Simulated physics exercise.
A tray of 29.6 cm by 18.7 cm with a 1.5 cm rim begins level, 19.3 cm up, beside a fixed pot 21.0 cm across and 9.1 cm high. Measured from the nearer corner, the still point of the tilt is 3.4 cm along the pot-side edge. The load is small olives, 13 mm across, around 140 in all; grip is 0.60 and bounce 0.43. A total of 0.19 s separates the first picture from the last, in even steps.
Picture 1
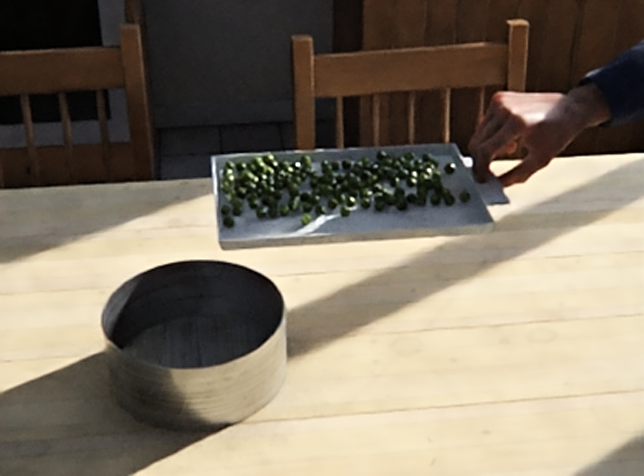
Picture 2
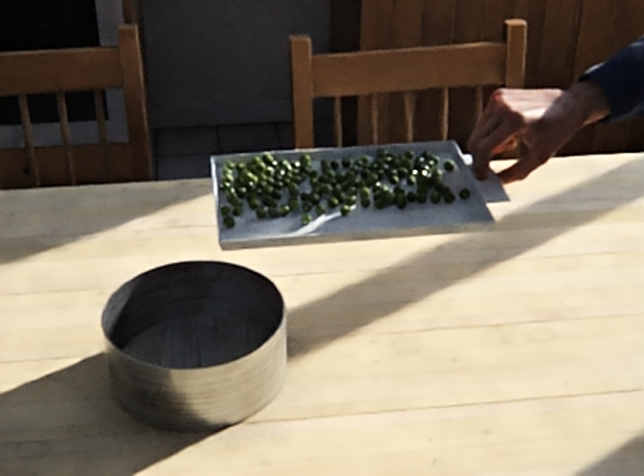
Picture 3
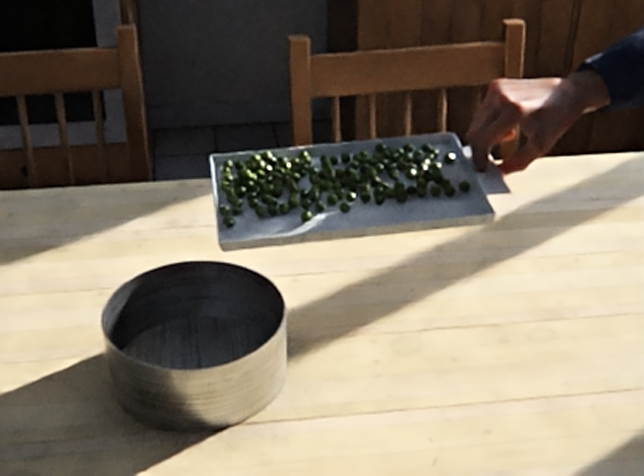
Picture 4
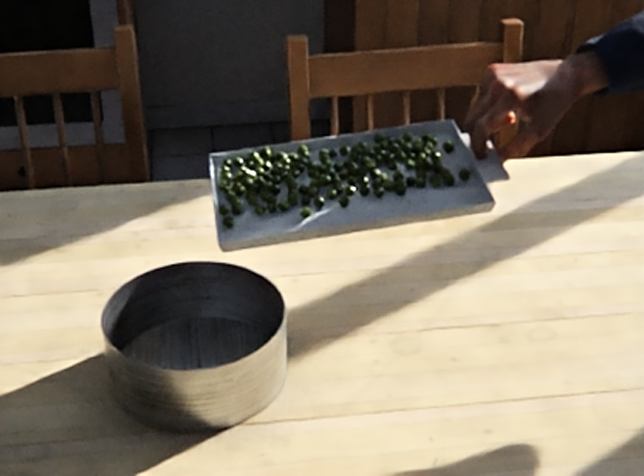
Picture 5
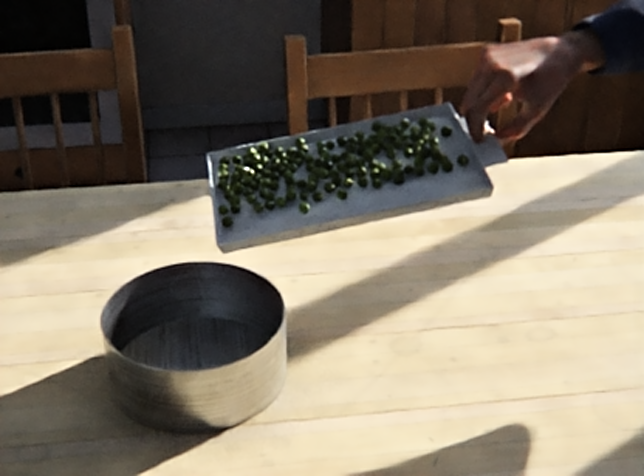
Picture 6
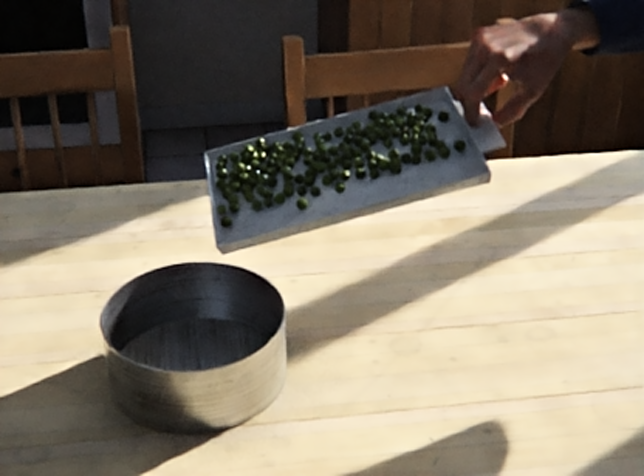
A hand raises the right end of a tray of small green olives, tilting it leftward.
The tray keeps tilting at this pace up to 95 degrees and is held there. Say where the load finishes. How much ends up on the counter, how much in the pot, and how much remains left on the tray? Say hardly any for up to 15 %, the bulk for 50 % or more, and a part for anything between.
By place: Counter hardly any, pot the bulk, tray hardly any.
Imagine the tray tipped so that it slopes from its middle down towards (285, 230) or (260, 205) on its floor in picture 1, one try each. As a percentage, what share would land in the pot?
I'd put it at about 90 per cent for the first tilt and about 65 per cent for the second.
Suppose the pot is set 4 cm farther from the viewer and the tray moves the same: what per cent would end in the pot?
Expect something close to 90 per cent.
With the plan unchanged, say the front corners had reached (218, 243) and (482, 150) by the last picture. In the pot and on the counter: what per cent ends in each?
Final per cent - pot 75, counter 25.
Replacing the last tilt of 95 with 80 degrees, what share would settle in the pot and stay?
It would be near 75 per cent.
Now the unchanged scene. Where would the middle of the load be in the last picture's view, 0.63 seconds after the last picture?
(203, 196), roughly.
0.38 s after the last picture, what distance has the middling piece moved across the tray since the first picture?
I'd say close to 9 centimetres.
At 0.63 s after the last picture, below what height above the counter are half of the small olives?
About 24 centimetres.
Then, 0.38 s after the last picture, tilt 53 degrees; the tray holds 100 %, the pot 0 %.
Then, 0.63 s after the last picture, tilt 80 degrees; the tray holds 75 %, the pot 15 %.
Then, 0.99 s after the last picture, tilt 95 degrees; the tray holds 0 %, the pot 85 %.
In the end, counter 10 %, pot 90 %, tray 0 %.
